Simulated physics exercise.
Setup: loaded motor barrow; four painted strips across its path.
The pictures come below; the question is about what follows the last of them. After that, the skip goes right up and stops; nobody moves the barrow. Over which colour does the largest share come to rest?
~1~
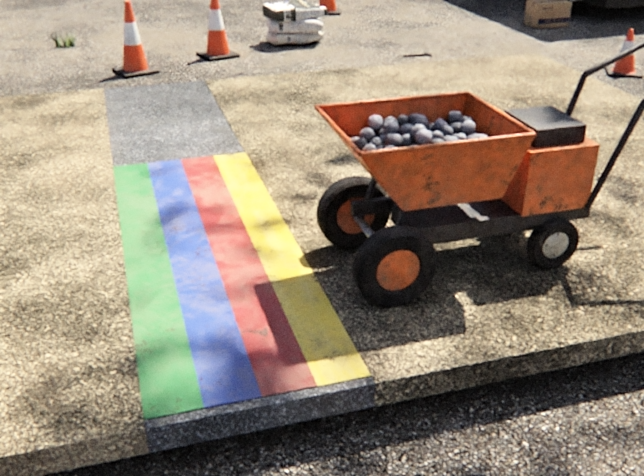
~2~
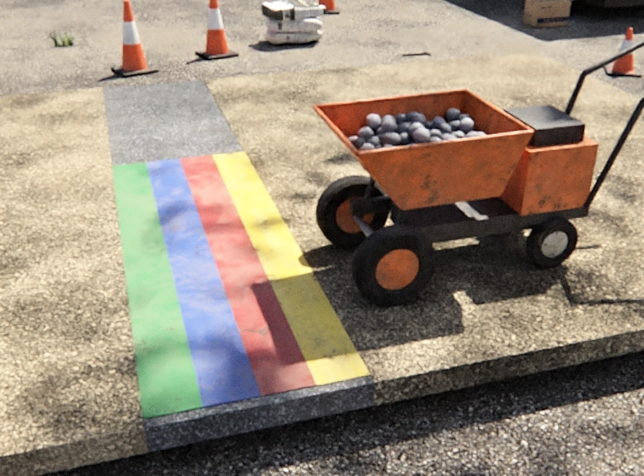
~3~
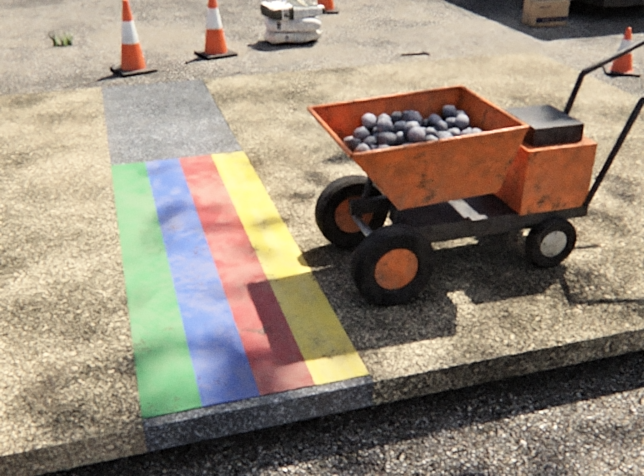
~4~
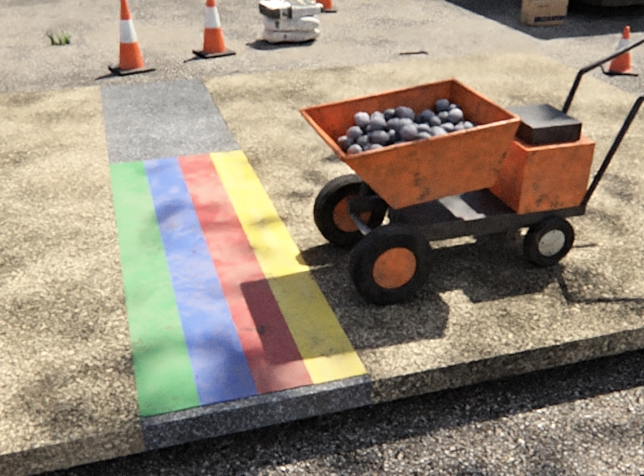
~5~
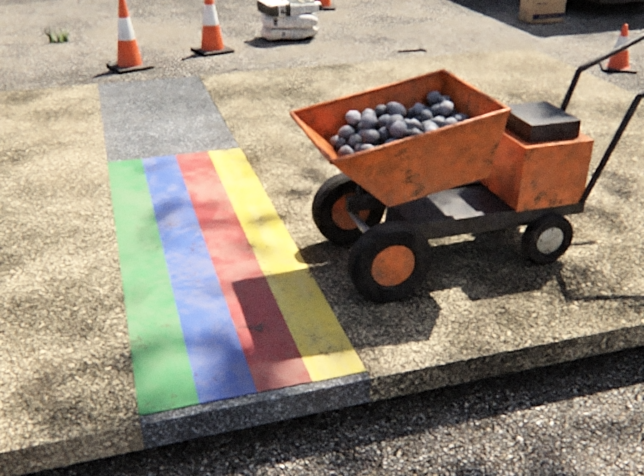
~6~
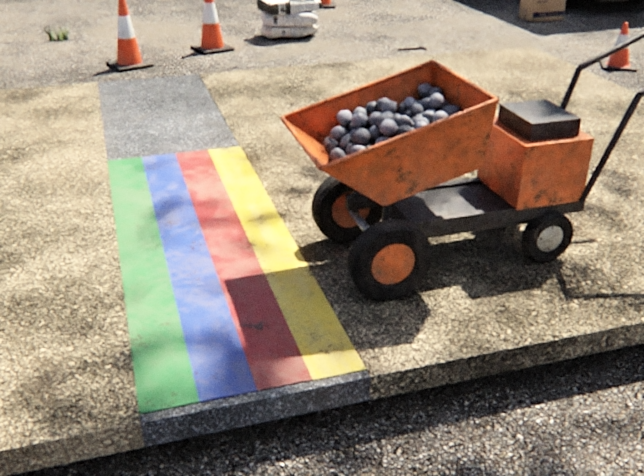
The largest share rests over blue.
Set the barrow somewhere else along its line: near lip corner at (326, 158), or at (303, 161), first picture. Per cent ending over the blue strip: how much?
First some 20, then 10 per cent.
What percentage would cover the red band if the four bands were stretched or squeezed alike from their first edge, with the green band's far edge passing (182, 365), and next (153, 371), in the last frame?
The first case gives around 0 %, the second around 10 %.
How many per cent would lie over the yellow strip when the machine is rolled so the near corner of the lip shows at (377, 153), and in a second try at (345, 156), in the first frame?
That would be roughly 0 in a hundred and then roughly 0 in a hundred.
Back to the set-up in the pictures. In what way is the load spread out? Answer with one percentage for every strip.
Yellow strip about 0 per cent, red strip about 10 per cent, blue strip about 30 per cent, green strip about 20 per cent.
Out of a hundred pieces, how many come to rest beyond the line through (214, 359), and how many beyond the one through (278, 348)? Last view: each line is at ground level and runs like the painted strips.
First roughly 40 percent, then 70 percent.
Soon, skip tipped steeply; all in the skip.
A while on, skip tipped right over; most in the skip; a small part over the red strip; a small part over the blue strip.
Towards the end, skip tipped right over; about a quarter in the skip; a small part over the red strip; about a third over the blue strip; about a quarter over the green strip; a small part off the paint.
Finally, skip tipped right over; about a quarter in the skip; none over the yellow strip; a small part over the red strip; about a third over the blue strip; about a quarter over the green strip; a small part off the paint.
